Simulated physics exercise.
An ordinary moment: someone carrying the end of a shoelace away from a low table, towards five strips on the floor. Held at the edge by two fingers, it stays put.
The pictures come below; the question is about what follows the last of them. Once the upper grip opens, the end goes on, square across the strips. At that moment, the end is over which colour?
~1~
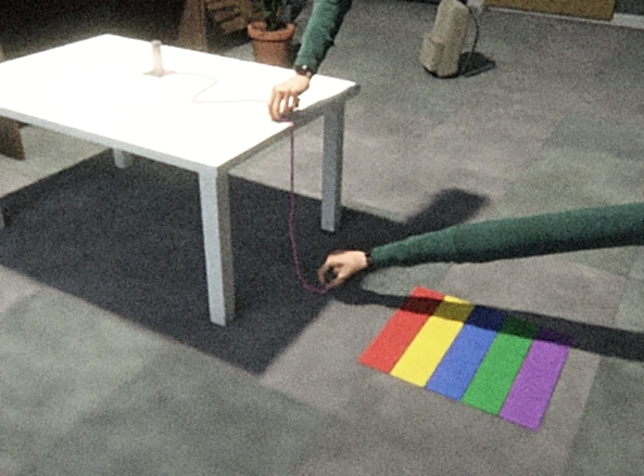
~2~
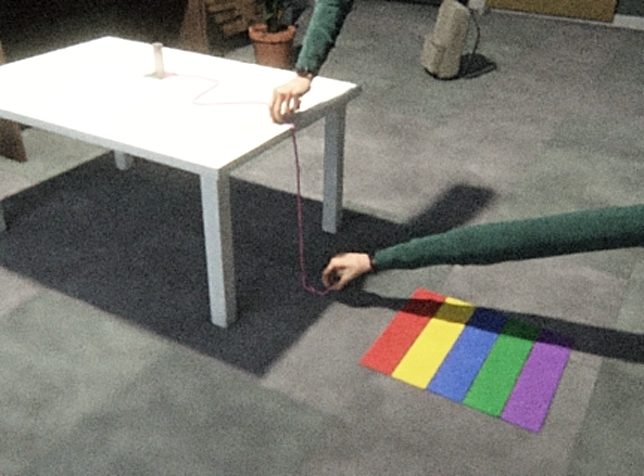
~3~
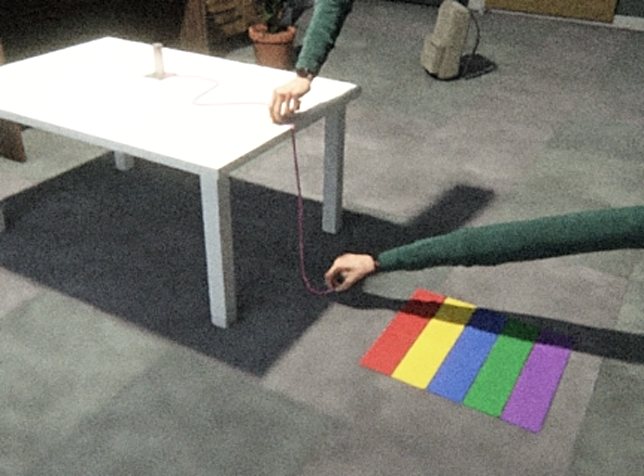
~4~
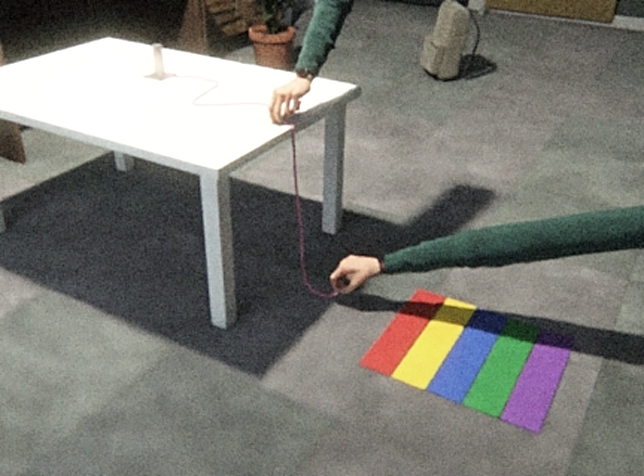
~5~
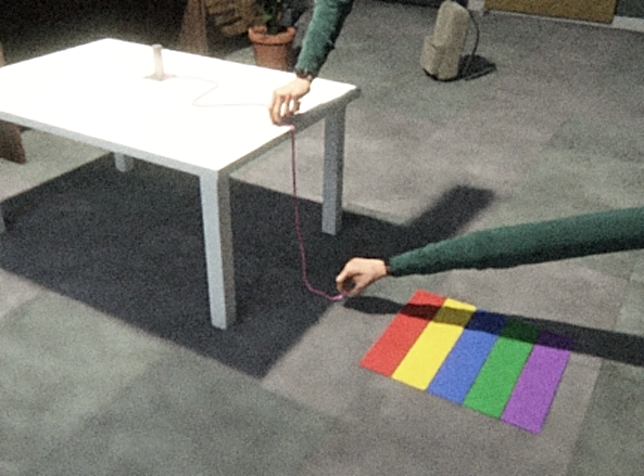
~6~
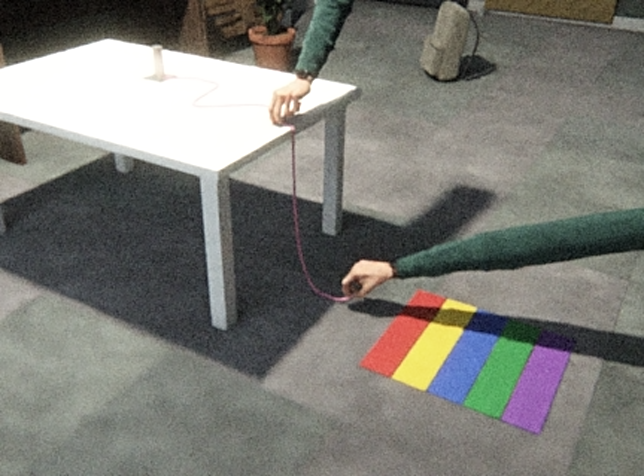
Over purple.
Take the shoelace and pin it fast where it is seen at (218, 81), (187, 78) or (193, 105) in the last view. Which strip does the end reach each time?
In that order: Purple; purple; blue.
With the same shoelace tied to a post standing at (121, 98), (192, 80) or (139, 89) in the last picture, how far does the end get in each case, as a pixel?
You'd get roughly (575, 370), (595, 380) and (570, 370), one for each try.
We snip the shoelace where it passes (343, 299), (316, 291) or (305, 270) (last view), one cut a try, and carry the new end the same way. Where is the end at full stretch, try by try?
Roughly (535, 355), (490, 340), (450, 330).
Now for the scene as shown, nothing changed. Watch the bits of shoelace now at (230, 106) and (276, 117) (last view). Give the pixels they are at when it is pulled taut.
The first one ends up at (288, 117) and the second one at (345, 163).
Soon after, end near (485, 340); over blue.
After that, end near (528, 355); over purple.
At the stop, end near (553, 364); over purple. The purple one.
